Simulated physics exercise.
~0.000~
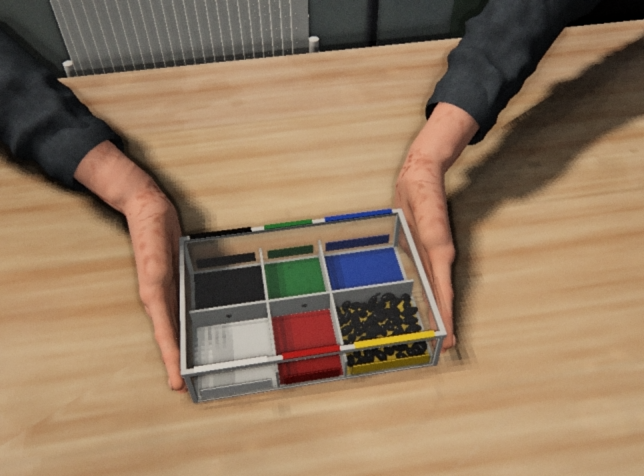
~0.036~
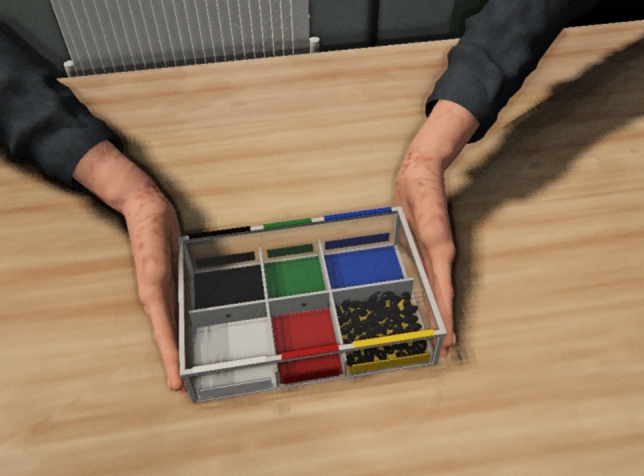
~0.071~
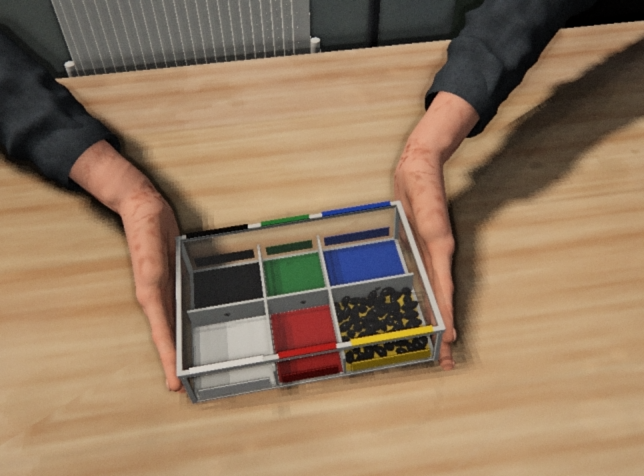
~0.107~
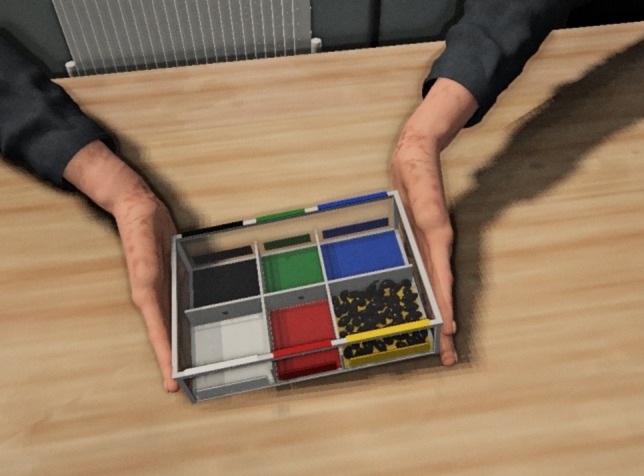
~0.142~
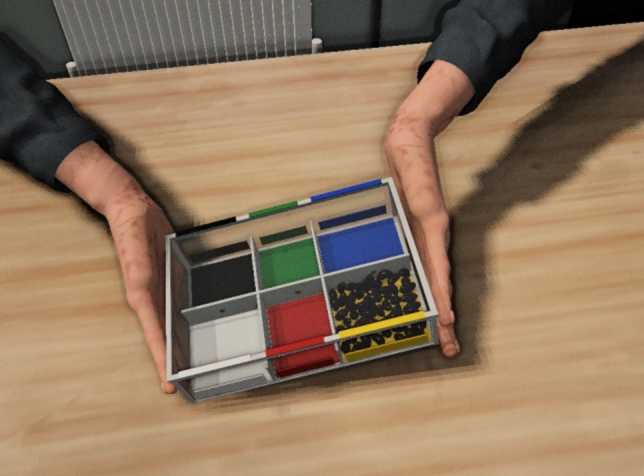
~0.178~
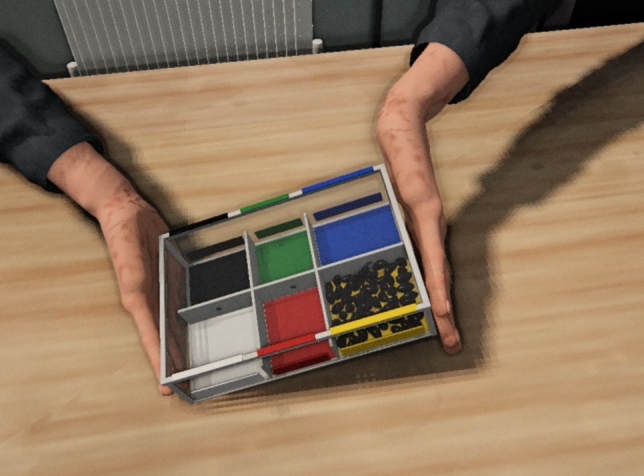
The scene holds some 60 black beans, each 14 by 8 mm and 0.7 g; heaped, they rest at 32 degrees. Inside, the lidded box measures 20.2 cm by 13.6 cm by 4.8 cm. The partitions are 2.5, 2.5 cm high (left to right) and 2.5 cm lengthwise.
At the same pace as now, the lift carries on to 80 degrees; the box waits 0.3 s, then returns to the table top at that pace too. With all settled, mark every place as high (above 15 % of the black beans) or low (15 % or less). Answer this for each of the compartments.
Red compartment: Low; blue compartment: Low; green compartment: Low; yellow compartment: High; white compartment: High; black compartment: Low.
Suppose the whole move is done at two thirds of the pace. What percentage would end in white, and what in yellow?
The white compartment gets 50 % while the yellow one gets 40 %.
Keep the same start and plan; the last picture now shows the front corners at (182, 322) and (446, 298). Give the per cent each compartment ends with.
Red 0; blue 45; green 0; yellow 55; white 0; black 0.
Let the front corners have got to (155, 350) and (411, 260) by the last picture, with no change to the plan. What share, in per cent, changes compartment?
I'd say close to 75 in a hundred.
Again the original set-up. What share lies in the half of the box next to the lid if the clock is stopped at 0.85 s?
Something like 50 percent of the pieces.
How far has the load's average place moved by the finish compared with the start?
It shifts some 10.0 cm.
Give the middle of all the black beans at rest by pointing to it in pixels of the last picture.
Around (241, 365).
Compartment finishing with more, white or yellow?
I'd say the white side has more in it.
After 0.85 s, tilt 80 degrees; red 25 %, yellow 40 %, white 35 %.
After 1.30 s, tilt 45 degrees; red 10 %, yellow 35 %, white 60 %.
After 1.83 s, tilt 0 degrees; red 10 %, yellow 35 %, white 60 %.
In the end, at 2.3 s, red 10 %, blue 0 %, green 0 %, yellow 35 %, white 60 %, black 0 %.
